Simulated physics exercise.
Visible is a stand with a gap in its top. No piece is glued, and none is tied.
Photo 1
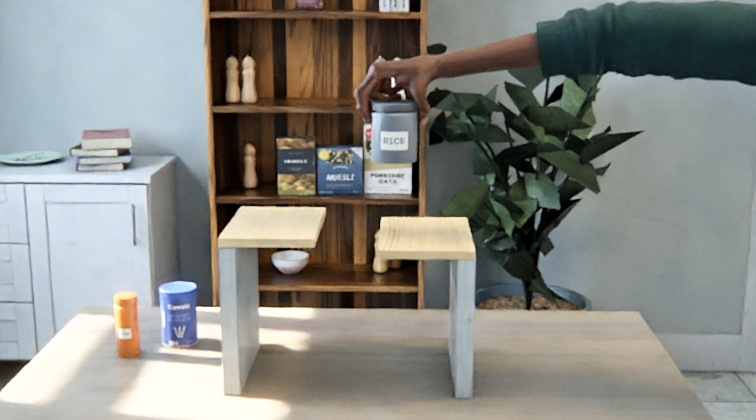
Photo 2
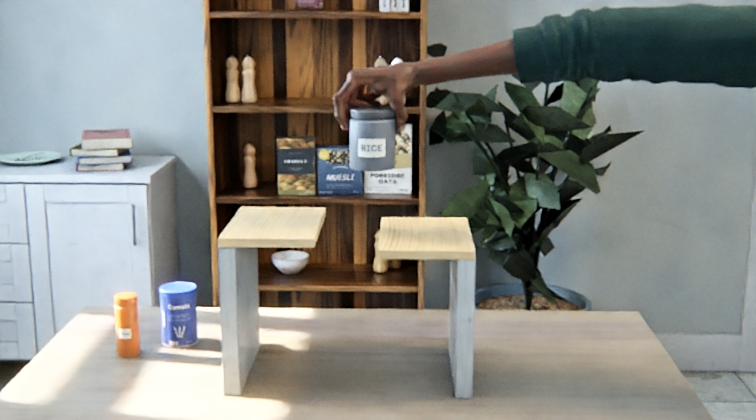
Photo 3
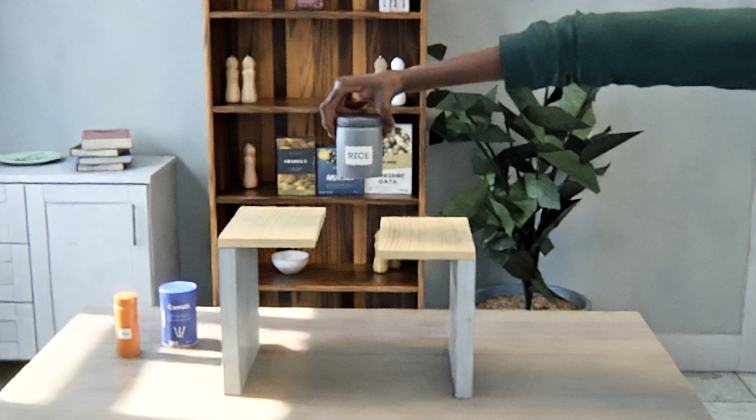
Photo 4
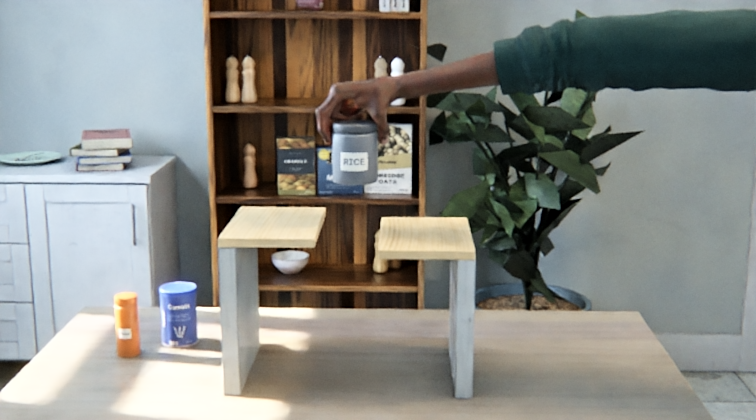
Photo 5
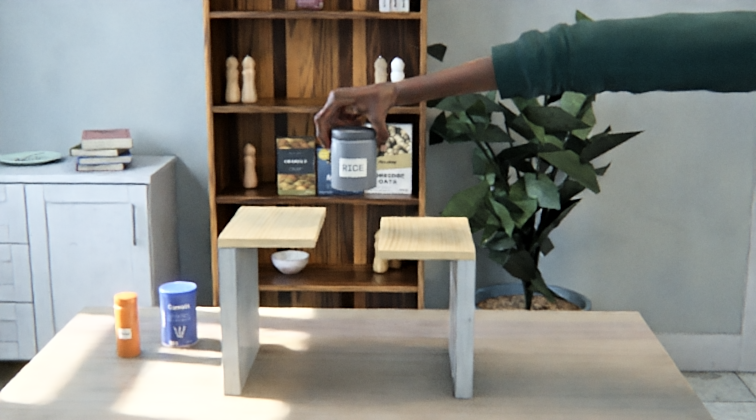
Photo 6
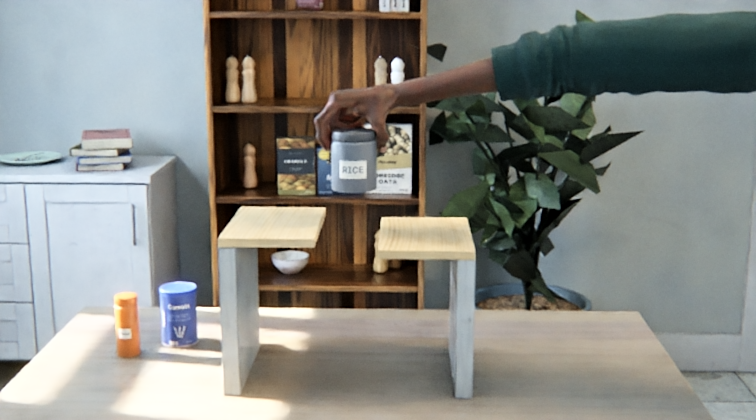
The clip opens with a hand in a green sleeve holding a grey jar labelled rice above a stand with a gap in its top, a blue tin and an orange container at left. The hand moves the jar slightly left and down, then holds it nearly still above the gap.
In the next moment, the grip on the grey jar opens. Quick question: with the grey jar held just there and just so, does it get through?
It ends up below.
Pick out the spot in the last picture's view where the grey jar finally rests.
Around (355, 345).
Then, 0.20 s later than the last frame, grey jar moved about its own width near (354, 214).
Then, 0.30 s later than the last frame, grey jar moved well along near (355, 316).
Then, 0.40 s later than the last frame, grey jar moved well along near (355, 338).
When it is over, moved from the start, grey jar; the other 2 as before. End places, in pixels of the last picture, grey jar near (355, 345). The jar goes down the gap.
